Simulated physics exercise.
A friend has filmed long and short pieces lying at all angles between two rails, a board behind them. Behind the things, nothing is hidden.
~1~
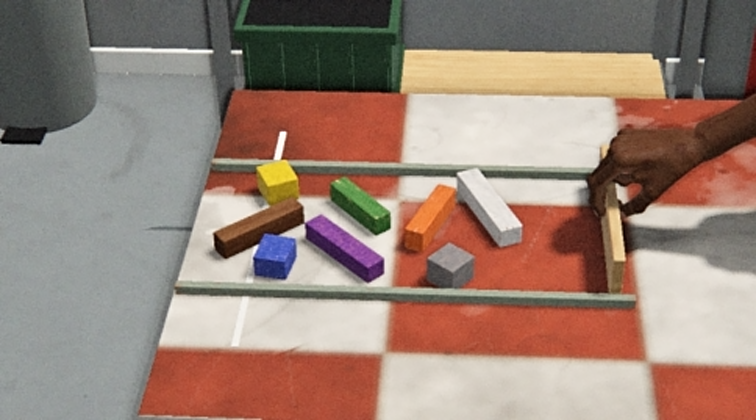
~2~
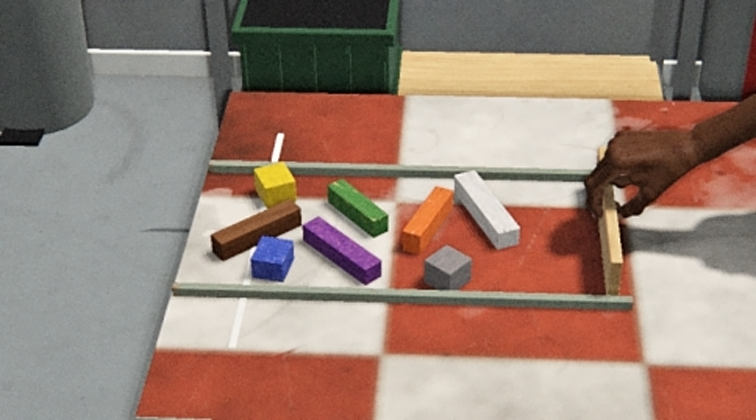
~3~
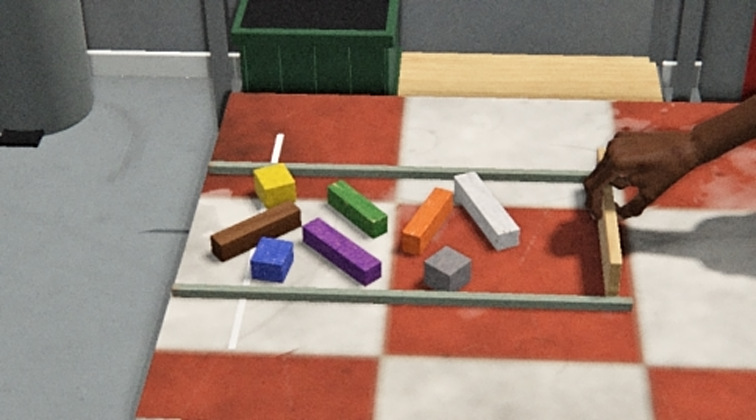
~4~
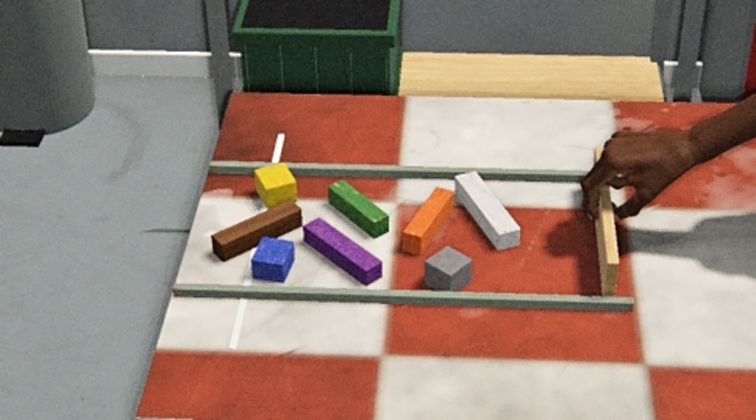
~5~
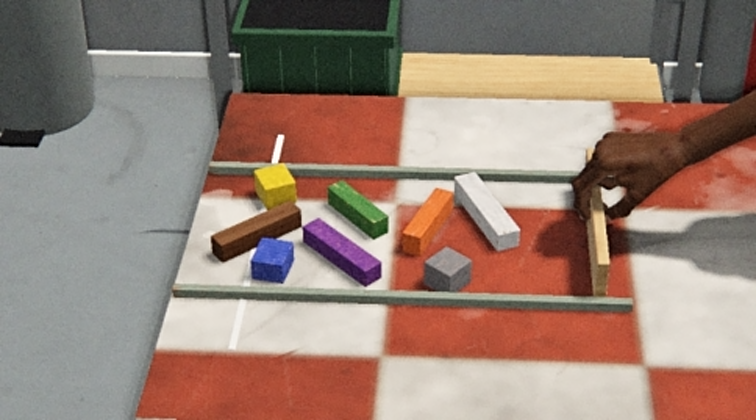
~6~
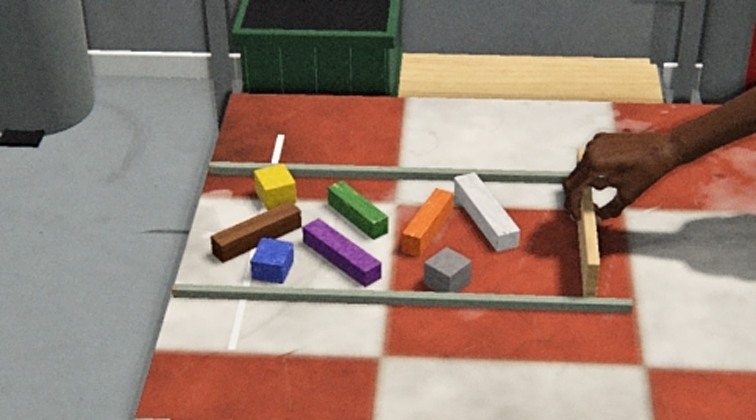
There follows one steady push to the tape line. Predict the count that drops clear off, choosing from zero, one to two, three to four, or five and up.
Honestly, a fair few fall - three or four of them.
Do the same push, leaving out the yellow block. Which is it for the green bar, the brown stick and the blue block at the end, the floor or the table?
Result - green bar: Up; brown stick: Gone; blue block: Gone.
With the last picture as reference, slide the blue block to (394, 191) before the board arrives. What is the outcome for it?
Lab note: Started there, it remains on top.
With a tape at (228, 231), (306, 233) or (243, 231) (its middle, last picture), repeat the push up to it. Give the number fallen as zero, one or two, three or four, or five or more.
Falls: Five or more; zero; three or four.
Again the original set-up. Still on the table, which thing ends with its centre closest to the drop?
The purple bar.
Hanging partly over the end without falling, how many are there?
My count gives 1.
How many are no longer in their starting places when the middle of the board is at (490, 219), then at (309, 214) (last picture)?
Moved so far: 1, later 8.
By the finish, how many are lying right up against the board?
In total, 2.
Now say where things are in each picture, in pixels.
Brown stick (260, 228); yellow block (278, 183); blue block (275, 257); board (610, 218); tape (262, 228), in the first frame.
Yellow block (275, 185); board (608, 220), in the second frame.
Blue block (272, 260); green bar (357, 209), in the third frame.
Brown stick (258, 230); white bar (486, 210), in the fourth frame.
Yellow block (275, 187); purple bar (342, 252), in the fifth frame.
Brown stick (257, 231); yellow block (275, 187); blue block (273, 261); board (586, 222); tape (259, 231), in the sixth frame.
Soon after, none off yet; brown stick at rest near (257, 231); yellow block at rest near (275, 187); blue block at rest near (273, 261).
Then, none off yet; brown stick moving near (251, 228); yellow block at rest near (275, 187); blue block moving near (262, 264).
At rest, the number that fall off is three or four; fallen, blue block, yellow block and brown stick.
